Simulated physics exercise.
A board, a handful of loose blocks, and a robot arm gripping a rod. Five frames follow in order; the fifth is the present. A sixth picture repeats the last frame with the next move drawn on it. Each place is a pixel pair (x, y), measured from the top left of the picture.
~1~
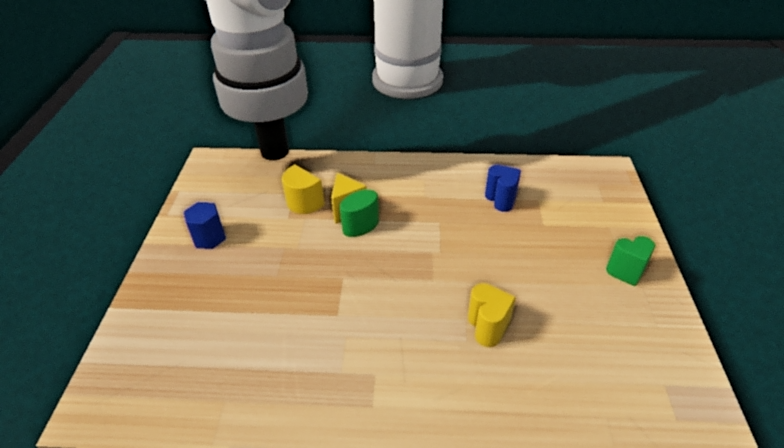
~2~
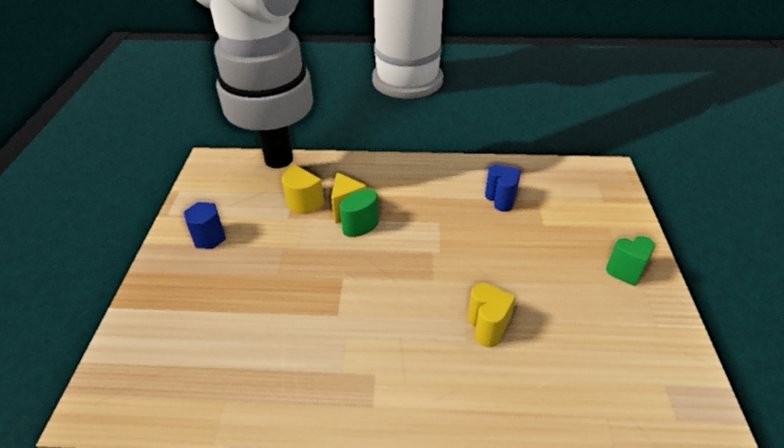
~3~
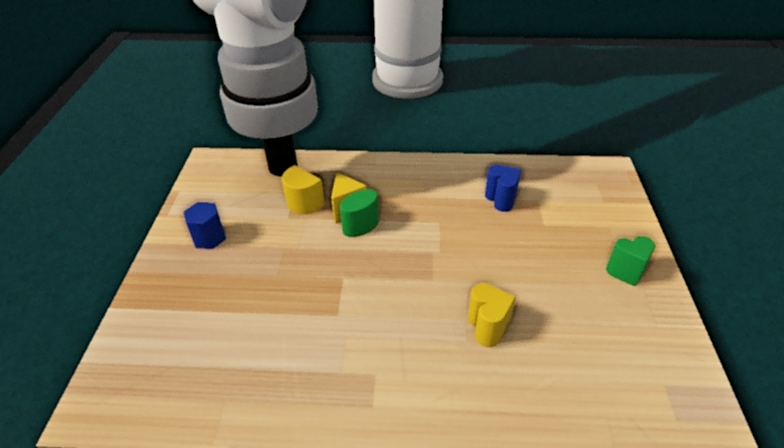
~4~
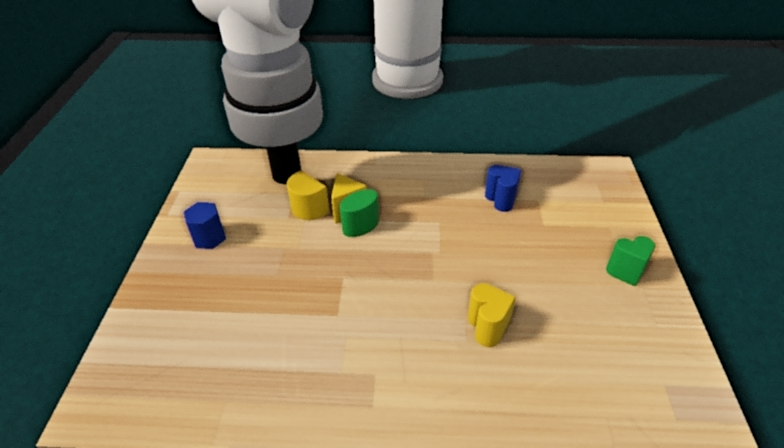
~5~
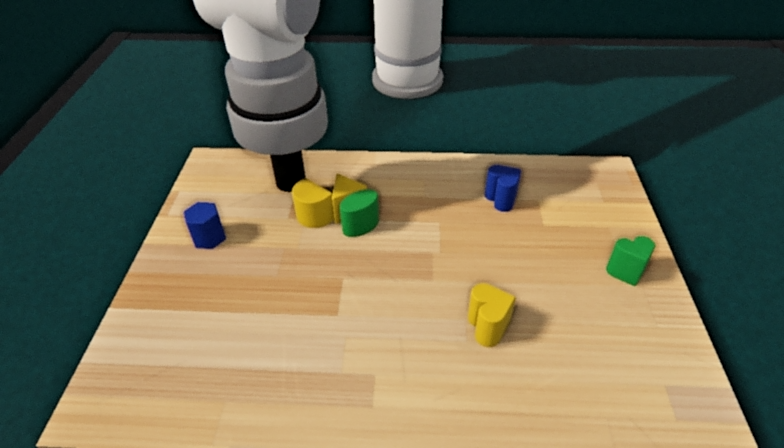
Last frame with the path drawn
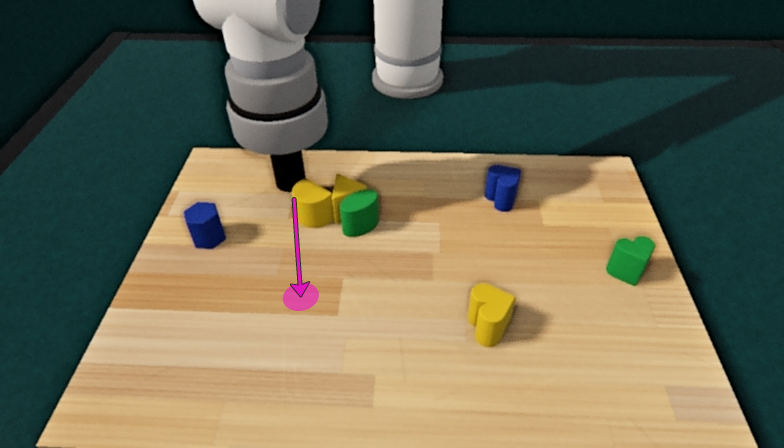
A robot arm holding a black rod moved slowly toward the viewer at the back of a wooden board, then nudged a yellow block slightly forward and right while the other blocks stayed put.
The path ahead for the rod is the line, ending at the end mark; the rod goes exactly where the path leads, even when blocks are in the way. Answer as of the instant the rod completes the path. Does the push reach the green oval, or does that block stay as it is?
That block is going to get moved.
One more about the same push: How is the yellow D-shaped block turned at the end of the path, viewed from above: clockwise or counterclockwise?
It swings round anticlockwise.
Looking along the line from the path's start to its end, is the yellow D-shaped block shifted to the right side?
My answer is no.
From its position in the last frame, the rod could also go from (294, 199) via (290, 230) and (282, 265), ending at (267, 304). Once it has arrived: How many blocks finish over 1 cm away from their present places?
Here I'd predict a lone block moving more than 1 cm.
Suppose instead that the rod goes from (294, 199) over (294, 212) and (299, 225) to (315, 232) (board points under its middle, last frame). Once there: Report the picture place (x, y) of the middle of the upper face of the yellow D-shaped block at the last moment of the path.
I'd expect the centre of its top face to be at (340, 221).
Path on the board, straight from (294, 199) to (301, 296).
What follows on the original path. One third of the way, rod (293, 212); yellow D-shaped block (324, 213), turned 30° anticlockwise; green oval (365, 201), turned 15° anticlockwise.
Two thirds of the way, rod (295, 245); yellow D-shaped block (332, 222), turned 50° anticlockwise; green oval (368, 202), turned 25° anticlockwise.
At the end, rod (298, 280); yellow D-shaped block (332, 222), turned 50° anticlockwise; yellow triangle in place; green oval (368, 202), turned 25° anticlockwise.
